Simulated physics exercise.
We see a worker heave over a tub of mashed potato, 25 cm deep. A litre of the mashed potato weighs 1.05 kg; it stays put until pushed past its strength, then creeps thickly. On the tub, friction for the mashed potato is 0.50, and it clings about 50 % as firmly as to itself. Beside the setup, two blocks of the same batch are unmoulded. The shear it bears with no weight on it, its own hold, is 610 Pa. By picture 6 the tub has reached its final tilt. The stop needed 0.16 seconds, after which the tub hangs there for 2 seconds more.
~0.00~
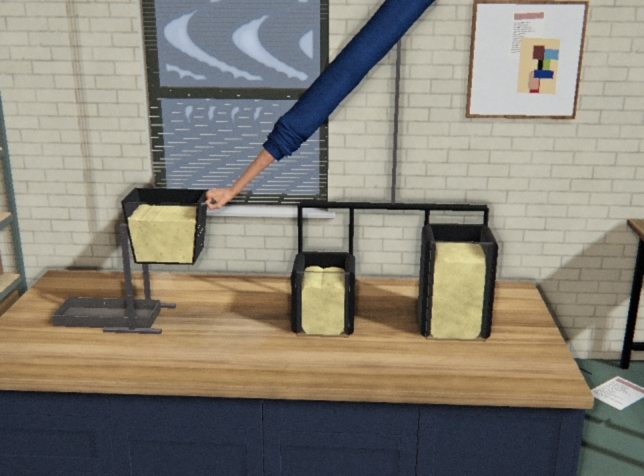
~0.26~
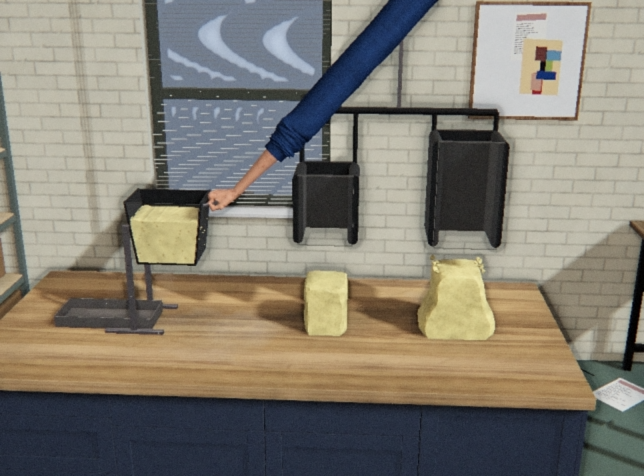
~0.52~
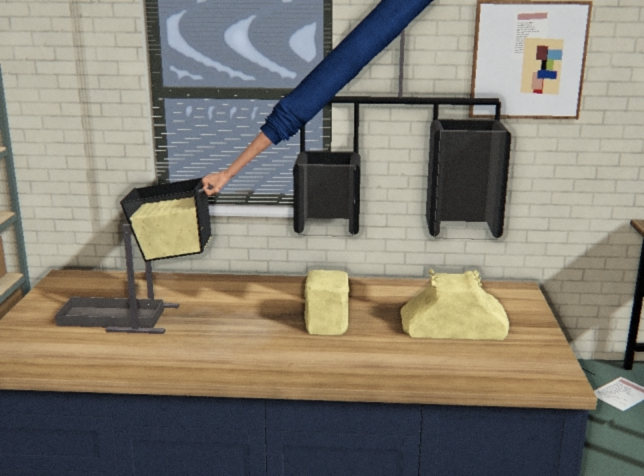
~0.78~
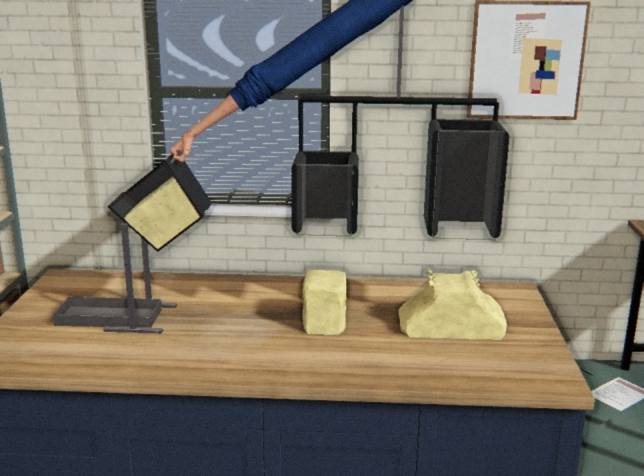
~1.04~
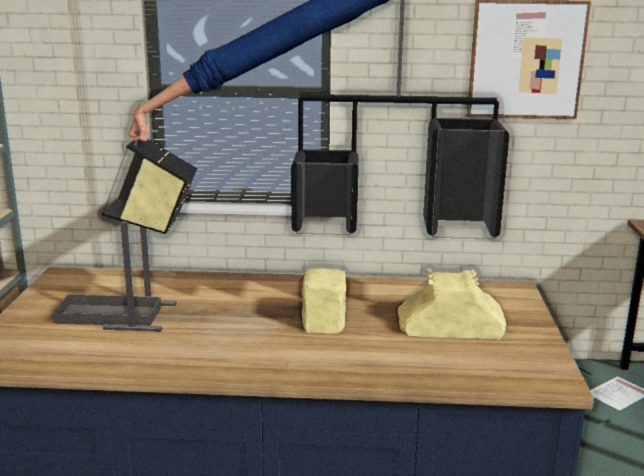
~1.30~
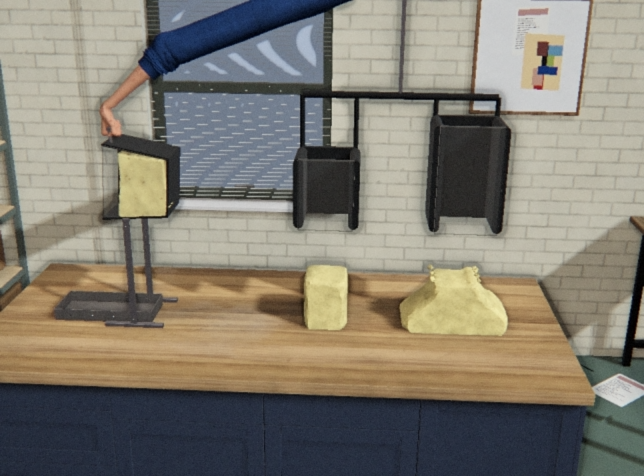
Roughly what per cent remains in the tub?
About 98 %.
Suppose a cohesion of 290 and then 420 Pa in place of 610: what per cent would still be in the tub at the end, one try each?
Result: 45 % for the first case, 60 % for the second.
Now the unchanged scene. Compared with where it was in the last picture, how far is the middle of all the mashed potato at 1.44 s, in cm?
Displacement noted: Approx. 2 cm... about that.
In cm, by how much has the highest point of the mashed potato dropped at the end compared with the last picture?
Roughly 5 cm.
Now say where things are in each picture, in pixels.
In the first picture, handle-side rim at (197, 203), tilt 0 degrees; highest point of the mashed potato at (134, 220); test blocks 22 cm, 35 cm high (left to right).
In the second picture, handle-side rim at (199, 204), tilt 0 degrees; highest point of the mashed potato at (136, 220); test blocks 22 cm, 29 cm high (left to right).
In the third picture, handle-side rim at (193, 190), tilt 10 degrees; highest point of the mashed potato at (190, 210); test blocks 21 cm, 22 cm high (left to right).
In the fourth picture, handle-side rim at (164, 163), tilt 38 degrees; highest point of the mashed potato at (172, 181); test blocks 21 cm, 22 cm high (left to right).
In the fifth picture, handle-side rim at (126, 148), tilt 66 degrees; highest point of the mashed potato at (143, 161); test blocks 21 cm, 22 cm high (left to right).
In the sixth picture, handle-side rim at (102, 146), tilt 86 degrees; highest point of the mashed potato at (122, 155); test blocks 21 cm, 22 cm high (left to right).
By 1.44 s, the tub is at 86 degrees and holds 100 %.
By 1.61 s, the tub is at 86 degrees and holds 100 %.
By 1.78 s, the tub is at 86 degrees and holds 98 %.
By 1.95 s, the tub is at 86 degrees and holds 98 %.
By 3.30 s, at the end, the tub is at 86 degrees and holds 98 %.
